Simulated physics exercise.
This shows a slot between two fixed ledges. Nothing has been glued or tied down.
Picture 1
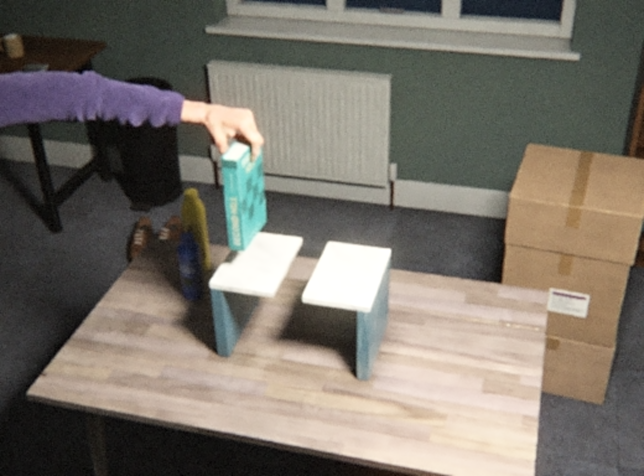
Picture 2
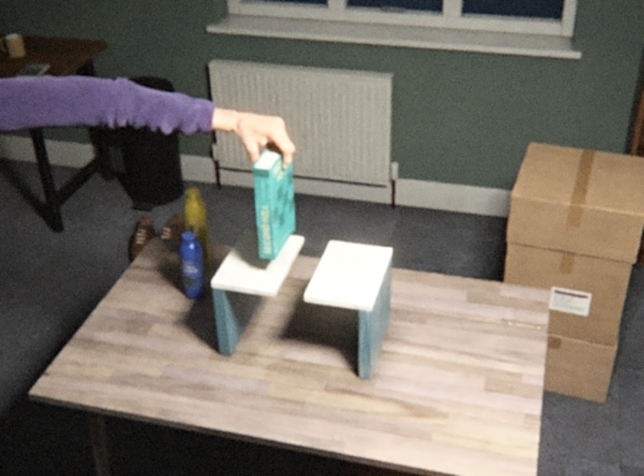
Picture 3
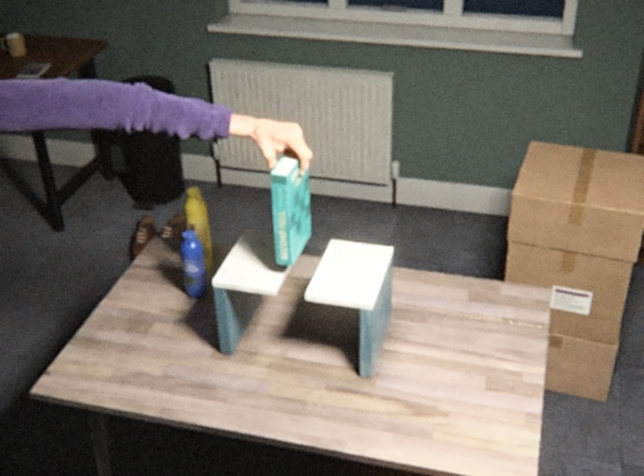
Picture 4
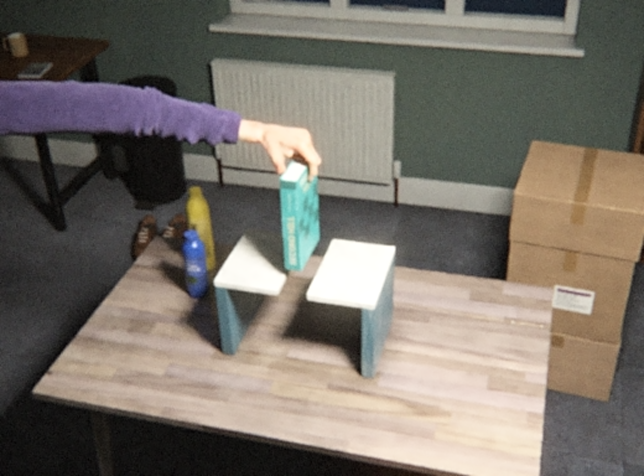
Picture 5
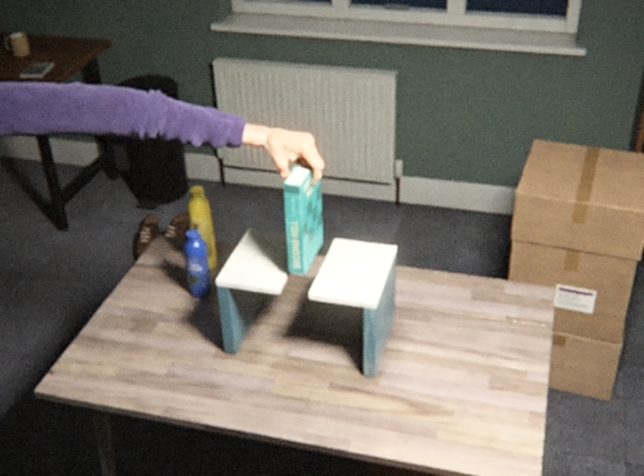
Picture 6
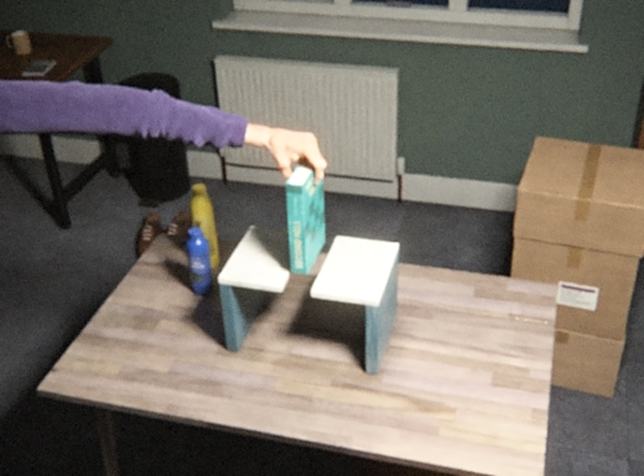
The clip opens with a hand in a purple sleeve holding an upright turquoise book above two white-topped stands on a wooden table, near blue and yellow bottles. The hand carries the book rightward and slightly down, then slows until it is nearly still above the gap between the stands.
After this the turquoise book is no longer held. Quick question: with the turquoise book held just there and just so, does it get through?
Turns out it gets down to the table.
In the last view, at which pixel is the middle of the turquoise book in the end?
Close to (311, 296) in the last picture.
Then, 0.30 s past the last view, turquoise book displaced about its own width near (310, 281).
Then, 0.40 s past the last view, turquoise book displaced about its own width near (310, 287).
Finally, moved from the start, turquoise book; the other 2 still in place. Final places as the last picture's camera would see them, turquoise book near (311, 296). The book goes down the gap.
